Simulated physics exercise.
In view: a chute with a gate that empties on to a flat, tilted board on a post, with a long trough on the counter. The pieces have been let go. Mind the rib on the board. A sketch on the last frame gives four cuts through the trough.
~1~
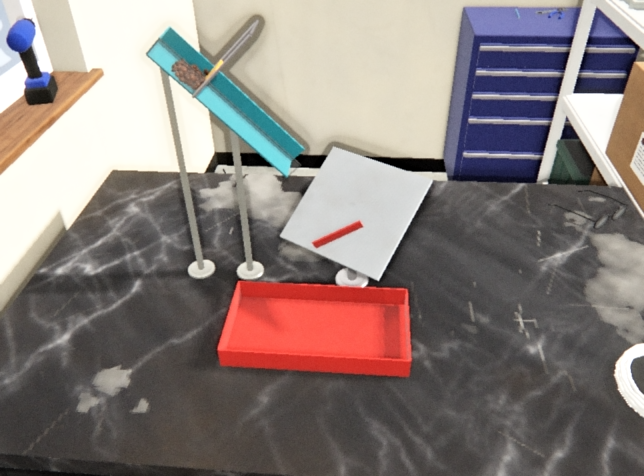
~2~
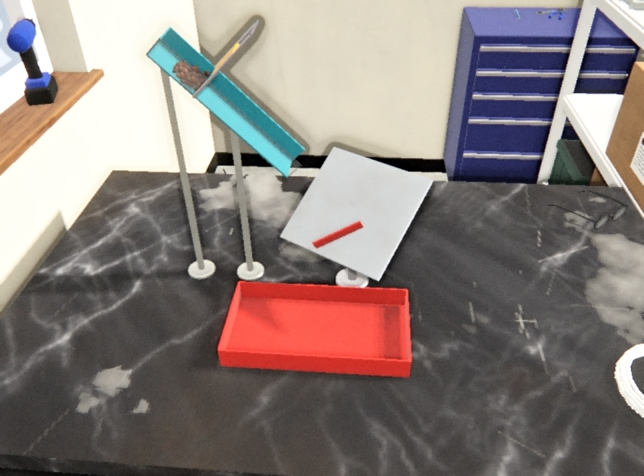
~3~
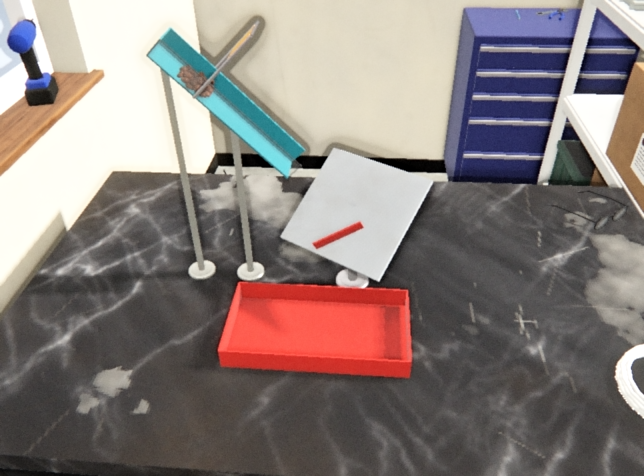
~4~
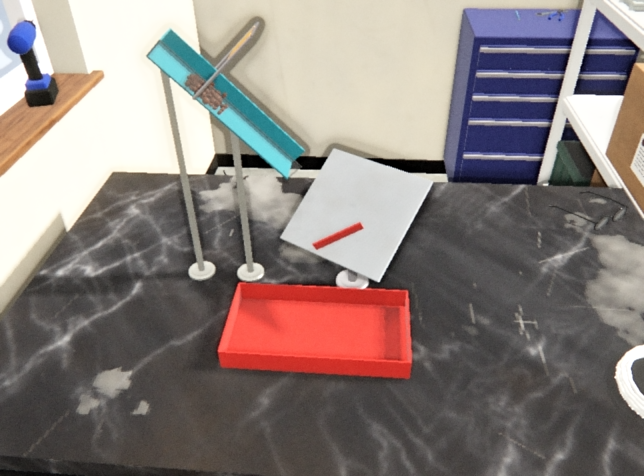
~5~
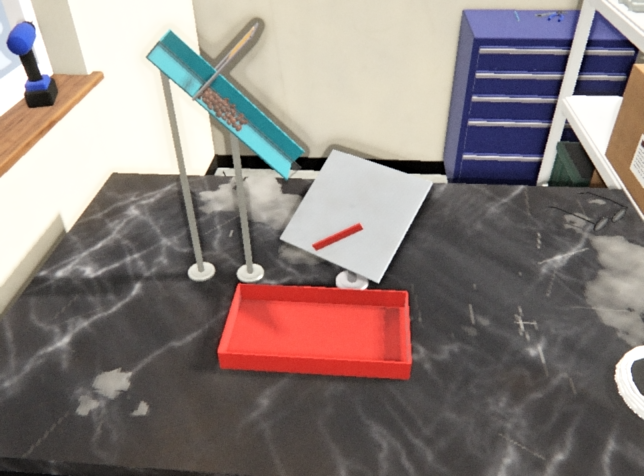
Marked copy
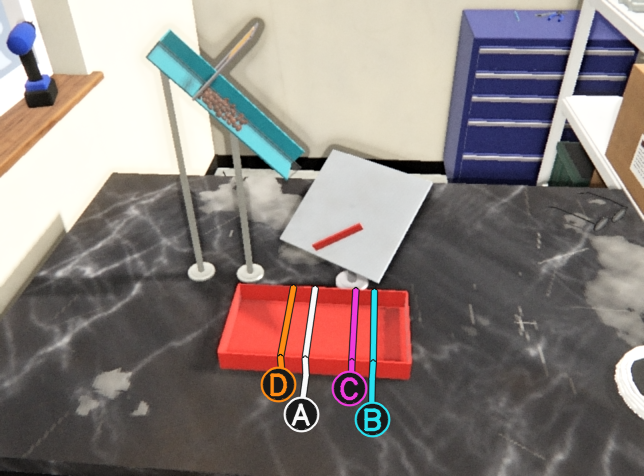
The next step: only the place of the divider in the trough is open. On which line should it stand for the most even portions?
Use line D.
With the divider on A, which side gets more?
More lands on the left.
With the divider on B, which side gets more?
More lands on the left.
On the marked copy, line A crosses the front rim at (305, 357); line B crosses the front rim at (373, 361); line C crosses the front rim at (351, 360); line D crosses the front rim at (280, 356).
Choosing A, of what is caught, most on the left of the divider, a small part on the right.
Choosing B, of what is caught, nearly all on the left of the divider, a small part on the right.
Choosing C, of what is caught, nearly all on the left of the divider, a small part on the right.
Choosing D, of what is caught, about half on the left of the divider, about half on the right.
